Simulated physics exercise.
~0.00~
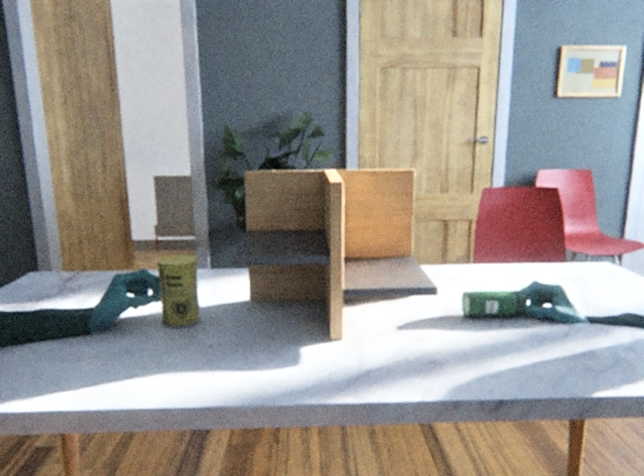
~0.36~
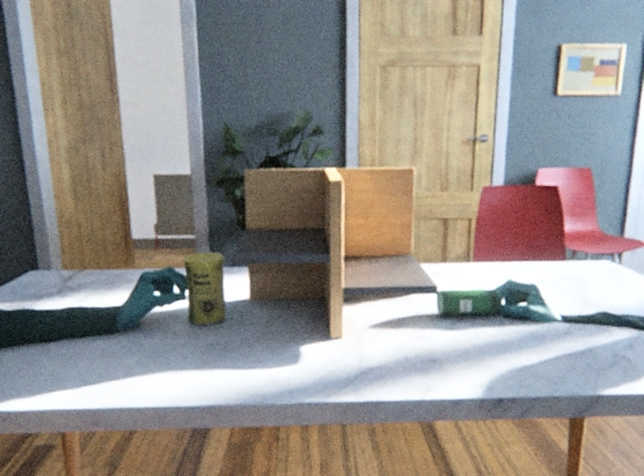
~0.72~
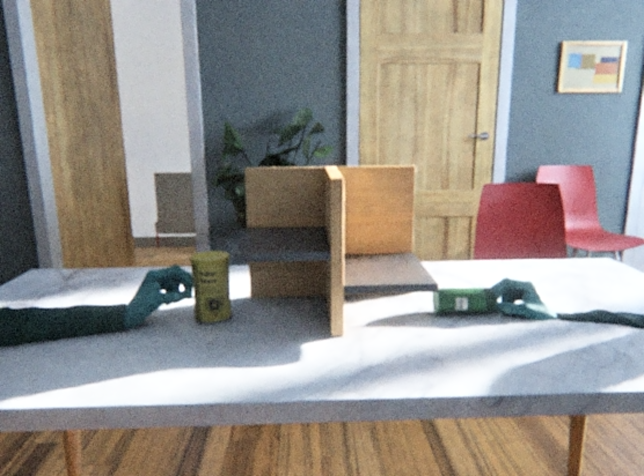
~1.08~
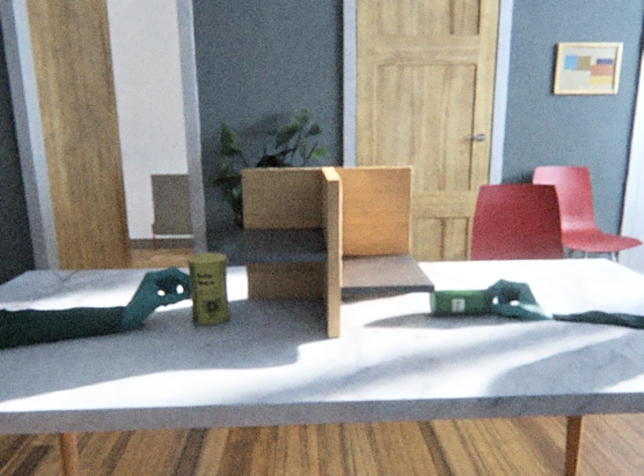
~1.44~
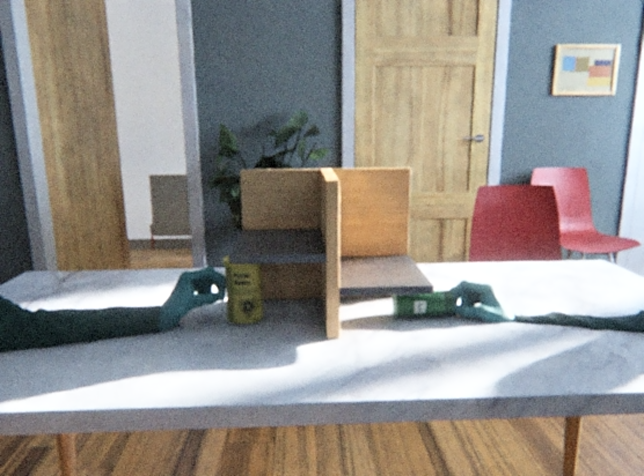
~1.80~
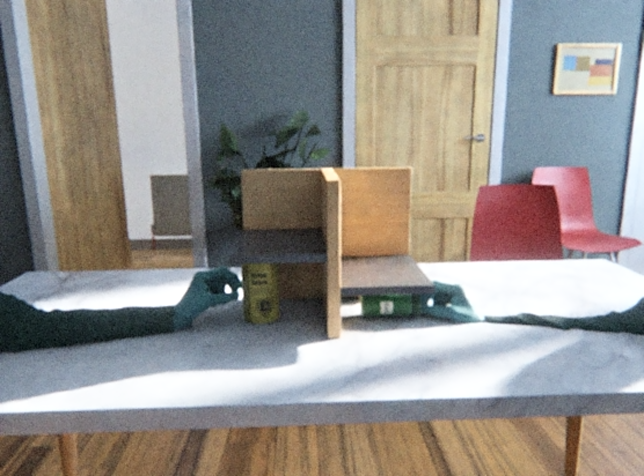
A yellow tin standing upright and a green shaker lying on its side were pushed by two gloved hands across a marble table from opposite ends, paused briefly, then slid under the two sides of a low wooden rack, both fitting beneath its shelves.
